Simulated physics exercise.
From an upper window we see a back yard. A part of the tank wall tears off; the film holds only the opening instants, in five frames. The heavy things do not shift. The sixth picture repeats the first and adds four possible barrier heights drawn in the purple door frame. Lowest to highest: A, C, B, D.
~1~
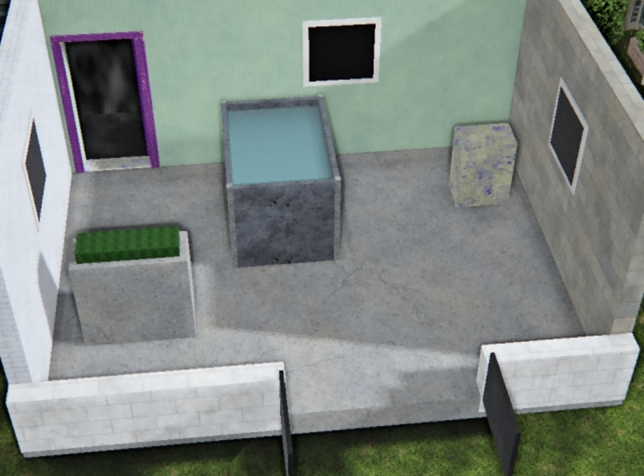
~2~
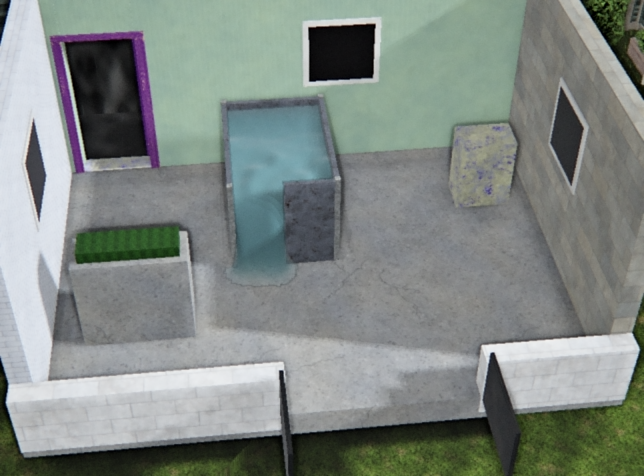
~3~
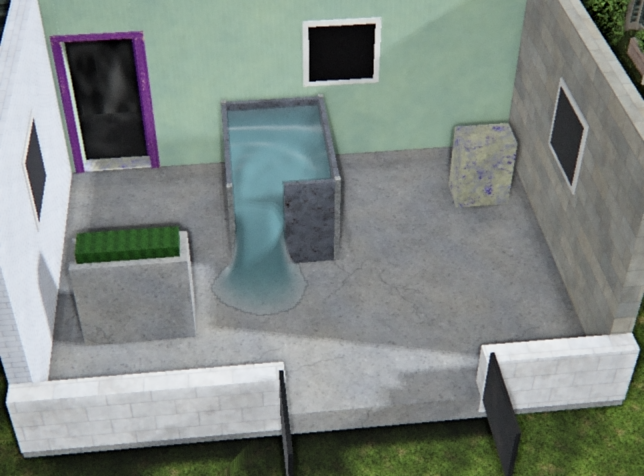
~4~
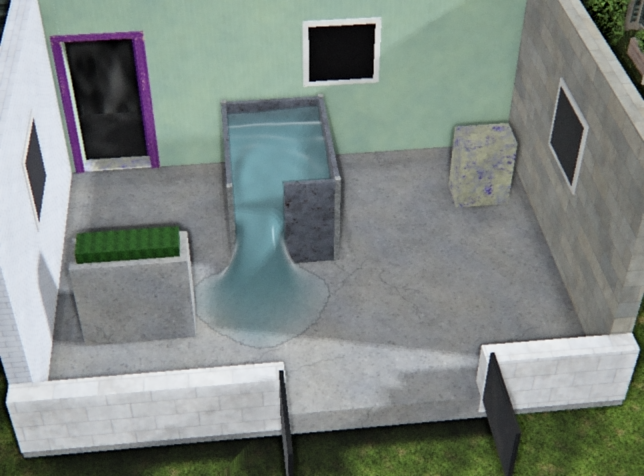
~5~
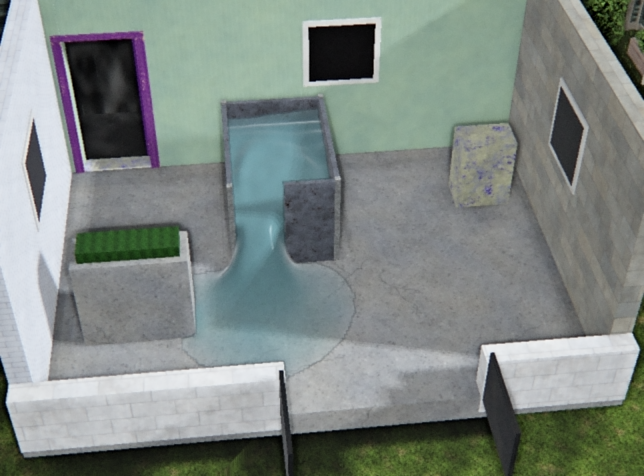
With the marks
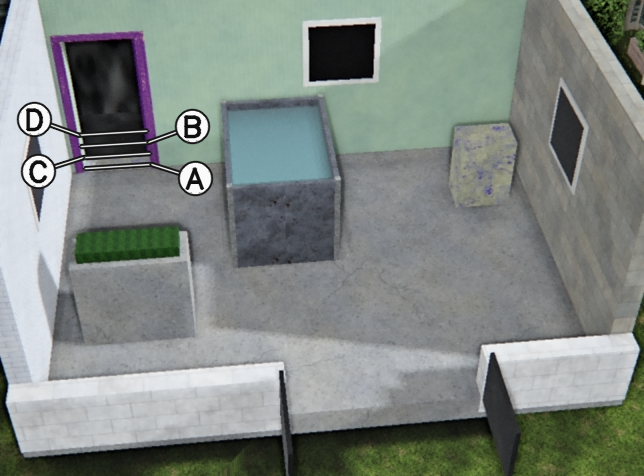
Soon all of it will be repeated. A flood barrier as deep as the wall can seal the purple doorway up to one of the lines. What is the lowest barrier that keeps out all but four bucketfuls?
Take C.
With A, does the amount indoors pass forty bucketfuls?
No, less.
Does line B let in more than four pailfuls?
No, not at all.
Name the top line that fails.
Line A.
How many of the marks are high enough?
Three.
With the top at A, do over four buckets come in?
Yes, that goes wrong.
On the marked copy, A at (118, 166); B at (114, 144); C at (116, 155); D at (113, 133); from the bottom up A, C, B, D.
Choosing A, about 14 bucketfuls get in.
Choosing B, nothing gets over.
Choosing C, nothing gets over.
Choosing D, nothing gets over.
